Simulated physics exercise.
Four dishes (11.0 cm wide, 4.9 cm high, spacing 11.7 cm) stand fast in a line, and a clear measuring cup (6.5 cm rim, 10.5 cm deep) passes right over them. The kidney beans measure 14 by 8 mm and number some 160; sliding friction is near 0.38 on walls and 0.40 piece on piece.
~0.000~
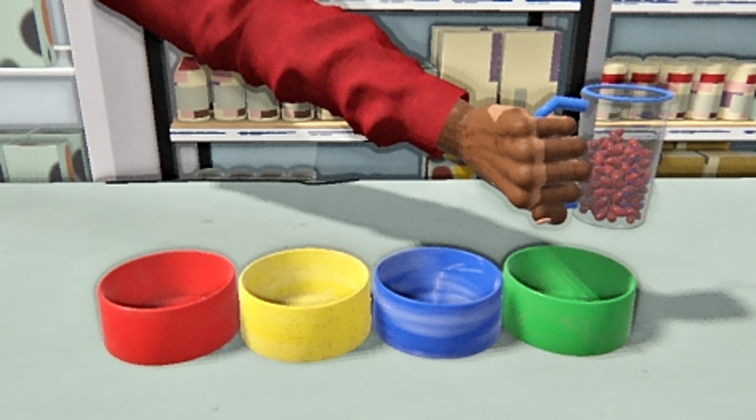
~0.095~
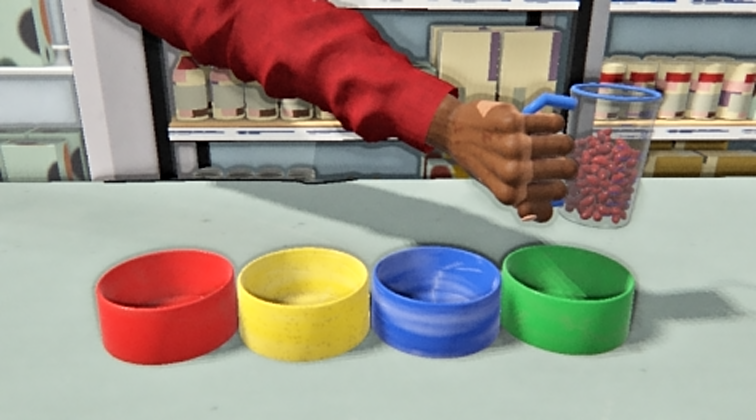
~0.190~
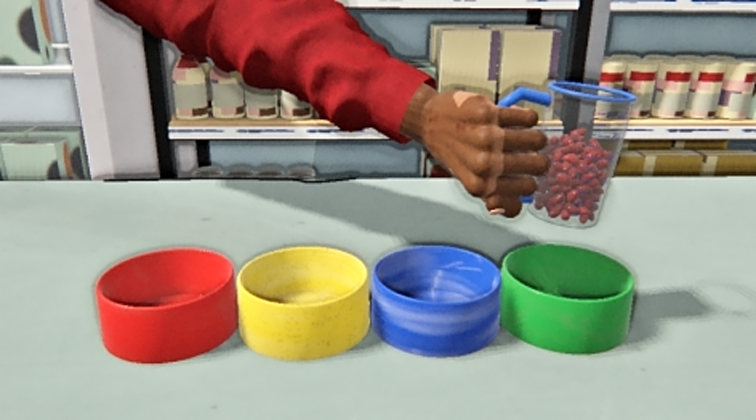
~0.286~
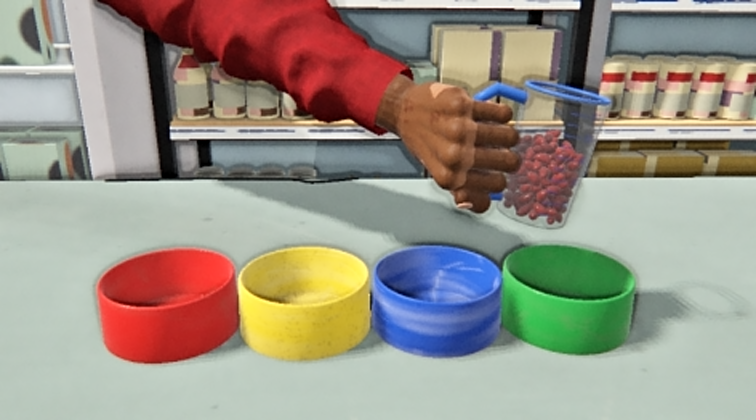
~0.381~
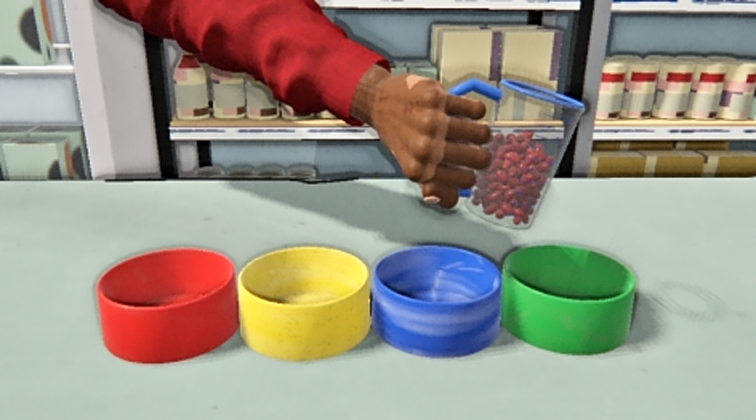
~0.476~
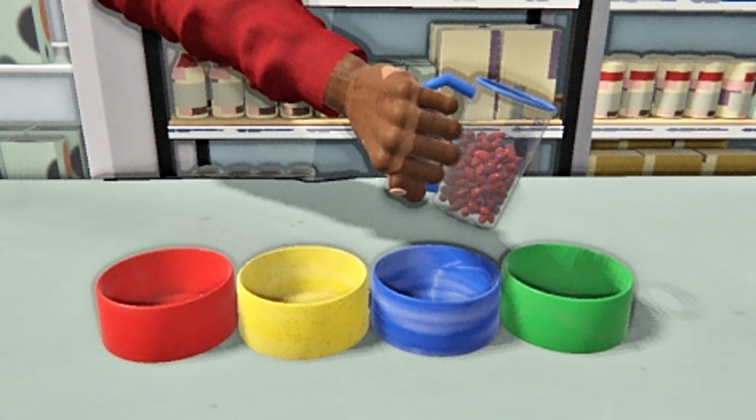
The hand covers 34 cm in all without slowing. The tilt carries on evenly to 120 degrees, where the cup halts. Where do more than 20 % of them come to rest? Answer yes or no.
Red dish: No; blue dish: No; green dish: No; yellow dish: Yes; on the counter: No.
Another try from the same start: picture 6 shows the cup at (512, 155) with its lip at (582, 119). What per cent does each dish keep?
Red 0, blue 0, green 0, yellow 100.
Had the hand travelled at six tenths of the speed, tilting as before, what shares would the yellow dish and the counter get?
Yellow 100; counter 0.
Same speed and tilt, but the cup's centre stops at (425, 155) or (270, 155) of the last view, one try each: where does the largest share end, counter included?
Most goes to: Blue, then yellow.
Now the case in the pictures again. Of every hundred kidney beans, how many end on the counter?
Roughly 0 per cent.
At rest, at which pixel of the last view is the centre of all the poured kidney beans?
Near (309, 307).
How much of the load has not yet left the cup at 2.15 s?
About 100 per cent.
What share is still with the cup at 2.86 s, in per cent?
About 10 per cent.
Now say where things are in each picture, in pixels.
The first picture shows cup at (617, 157), tilt 0 degrees, lip at (666, 93), moved 0.0 cm; middle of the pieces at (613, 182); green dish at (569, 272); blue dish at (438, 274); yellow dish at (305, 276); red dish at (169, 278).
The second picture shows cup at (604, 156), tilt 2 degrees, lip at (655, 94), moved 1.0 cm; middle of the pieces at (600, 181).
The third picture shows cup at (576, 155), tilt 6 degrees, lip at (630, 96), moved 3.3 cm; middle of the pieces at (571, 181).
The fourth picture shows cup at (548, 156), tilt 10 degrees, lip at (606, 100), moved 5.8 cm; middle of the pieces at (541, 181).
The fifth picture shows cup at (519, 156), tilt 15 degrees, lip at (579, 105), moved 8.2 cm; middle of the pieces at (511, 181).
The sixth picture shows cup at (489, 155), tilt 19 degrees, lip at (552, 108), moved 10.6 cm; middle of the pieces at (479, 180); green dish at (567, 270); blue dish at (436, 272); yellow dish at (303, 274); red dish at (167, 276). Its pace works out near 45 degrees a second; the hand travels 25 cm a second.
After 1.48 s, tilt 66 degrees; cup holds 100 %.
Then, at 2.15 s, tilt 97 degrees; cup holds 100 %.
After 2.86 s, tilt 120 degrees; cup holds 10 %, yellow 90 %.
In the end, at 3.4 s, red 0 %, blue 0 %, green 0 %, yellow 100 %, counter 0 %.
